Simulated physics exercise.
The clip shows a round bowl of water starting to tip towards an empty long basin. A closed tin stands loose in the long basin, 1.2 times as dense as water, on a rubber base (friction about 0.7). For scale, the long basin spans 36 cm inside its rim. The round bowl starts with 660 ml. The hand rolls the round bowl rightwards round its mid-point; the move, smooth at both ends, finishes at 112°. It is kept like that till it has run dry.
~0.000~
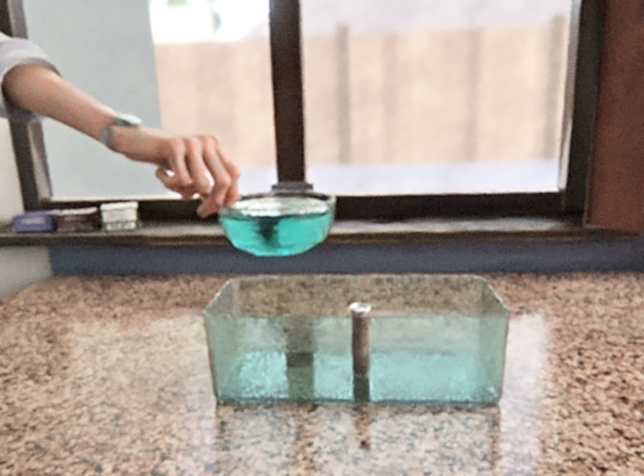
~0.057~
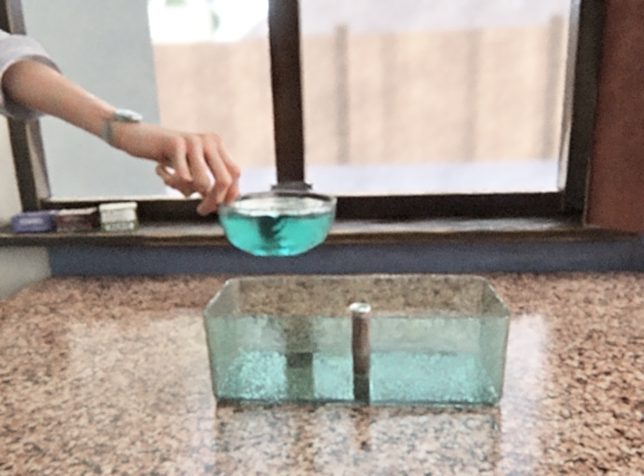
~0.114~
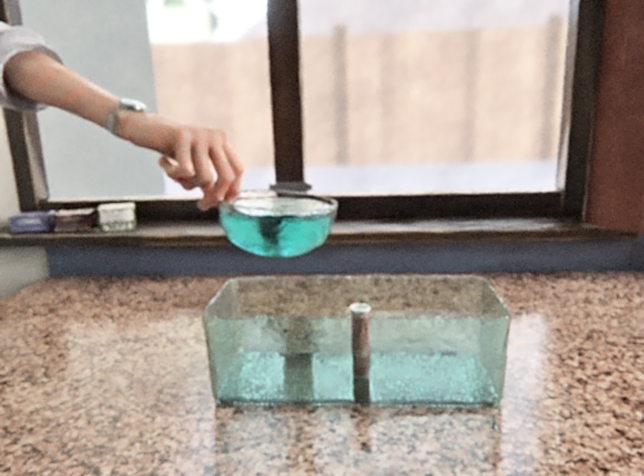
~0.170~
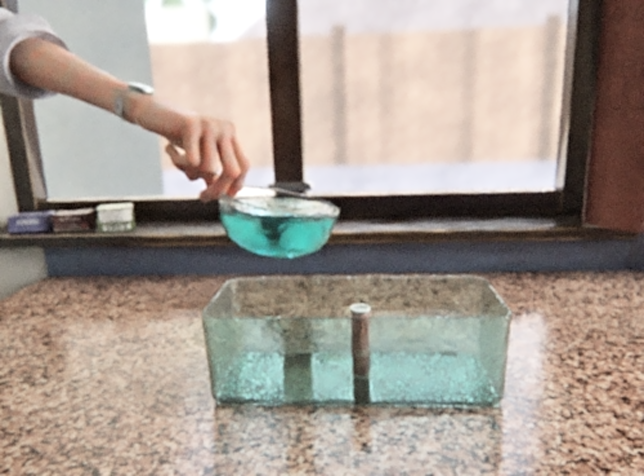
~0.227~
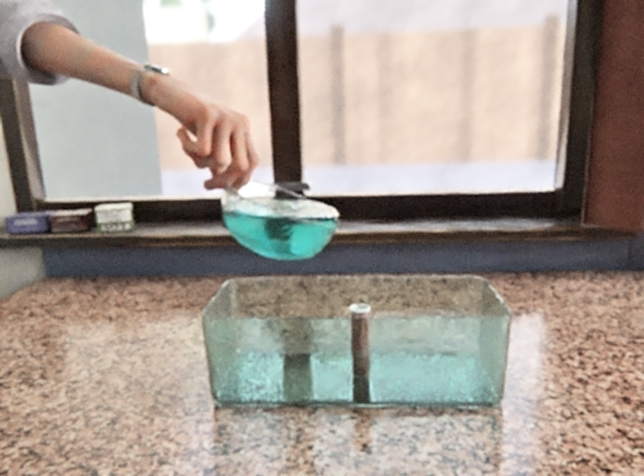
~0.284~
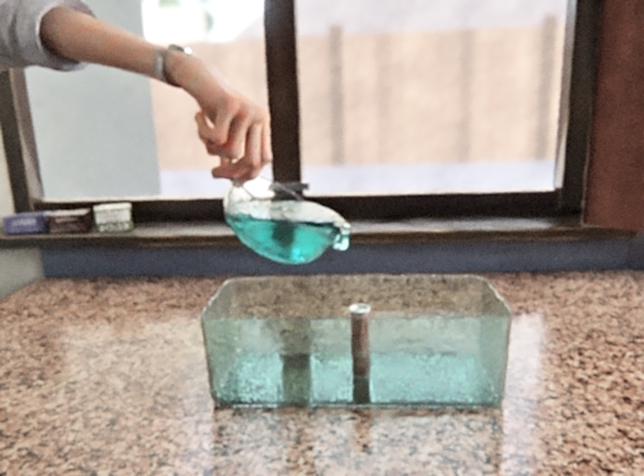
A hand holds a clear round bowl of teal water above a speckled stone counter, seen from the front before a dark-framed window. Below sits a long, green-tinted glass basin with a dark, pale-topped tin standing near its middle, while small boxes line the sill at left. The hand rolls the bowl rightwards, slowly then further, until water bulges over its right rim, the camera staying still.
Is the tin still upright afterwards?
The tin remains upright.
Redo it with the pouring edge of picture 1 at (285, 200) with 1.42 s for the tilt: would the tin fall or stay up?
Then it remains upright.
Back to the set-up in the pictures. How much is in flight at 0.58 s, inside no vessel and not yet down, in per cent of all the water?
About 16 per cent.
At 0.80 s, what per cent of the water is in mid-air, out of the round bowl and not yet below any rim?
Near 1 in a hundred.
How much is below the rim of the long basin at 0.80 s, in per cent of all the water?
Near 100 in a hundred.
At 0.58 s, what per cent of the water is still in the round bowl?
Near 10 in a hundred.
By 0.58 s the tilt is 95° and 10 per cent is still to pour; the tin stands where it began.
By 0.80 s the tilt is 112° and 0 per cent is still to pour; the tin stands where it began.
By 1.03 s the tilt is 112° and 0 per cent is still to pour; the tin stands where it began.
By 1.28 s the tilt is 112° and 0 per cent is still to pour; the tin stands where it began.
At rest the tin stands where it began.
